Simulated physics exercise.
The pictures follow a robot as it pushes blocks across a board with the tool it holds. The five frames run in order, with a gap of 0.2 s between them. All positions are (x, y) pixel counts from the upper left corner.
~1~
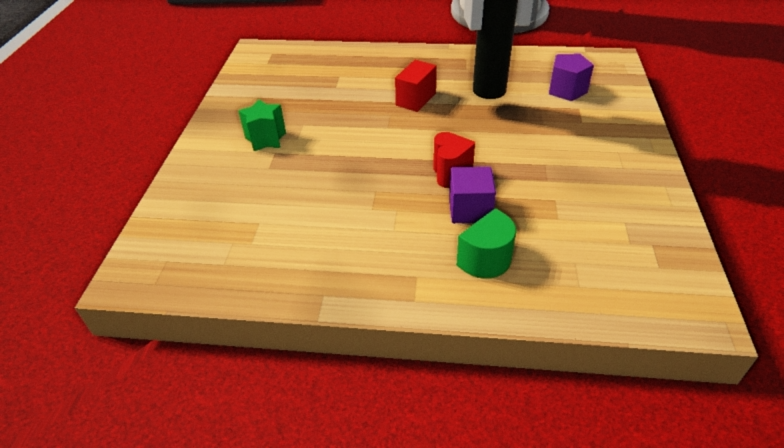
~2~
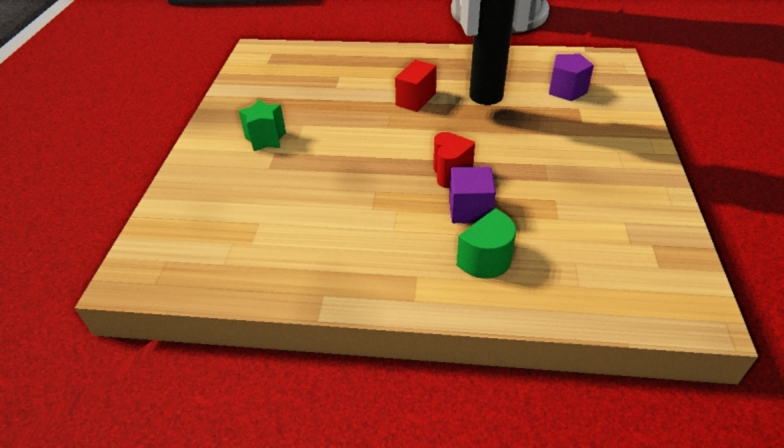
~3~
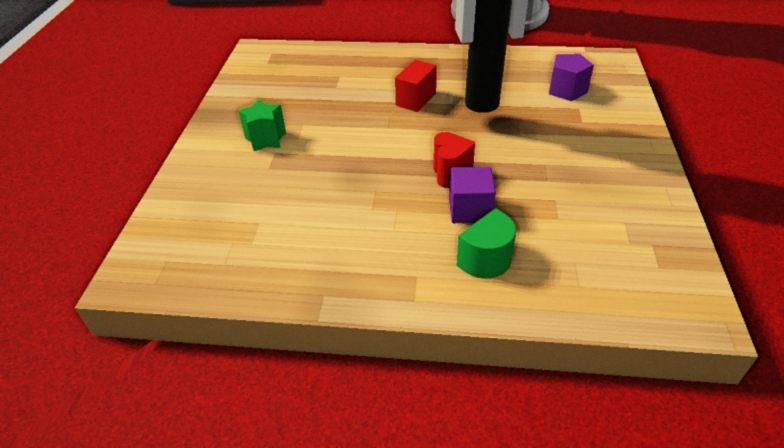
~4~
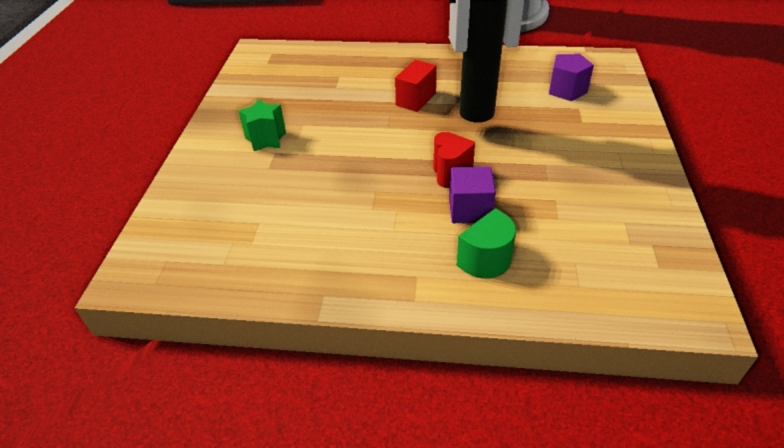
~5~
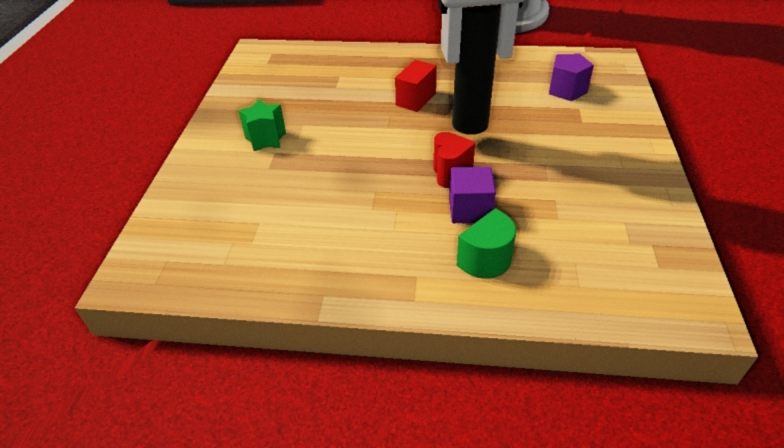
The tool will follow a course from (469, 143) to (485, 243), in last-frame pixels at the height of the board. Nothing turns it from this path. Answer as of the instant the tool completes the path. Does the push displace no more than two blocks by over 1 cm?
Final answer: No.
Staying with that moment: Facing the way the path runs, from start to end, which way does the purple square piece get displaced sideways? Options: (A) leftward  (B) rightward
That would be B.
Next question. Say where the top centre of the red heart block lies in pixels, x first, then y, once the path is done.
If I read the scene right, the answer is (442, 159).
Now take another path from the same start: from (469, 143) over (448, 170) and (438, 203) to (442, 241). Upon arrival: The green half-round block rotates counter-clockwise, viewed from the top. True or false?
That claim is false.
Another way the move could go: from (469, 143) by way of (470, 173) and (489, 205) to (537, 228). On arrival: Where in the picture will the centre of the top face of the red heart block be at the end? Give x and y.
Close to (439, 161).
On the path given first. One third of the way, tool (477, 154); red heart block (447, 154), turned 35° clockwise.
Two thirds of the way, tool (482, 188); red heart block (442, 159), turned 50° clockwise; purple square piece (466, 201), turned 30° clockwise.
At the end, tool (487, 225); red heart block (442, 159), turned 50° clockwise; purple square piece (449, 226), turned 65° clockwise; green half-round block (496, 245), turned 15° clockwise.
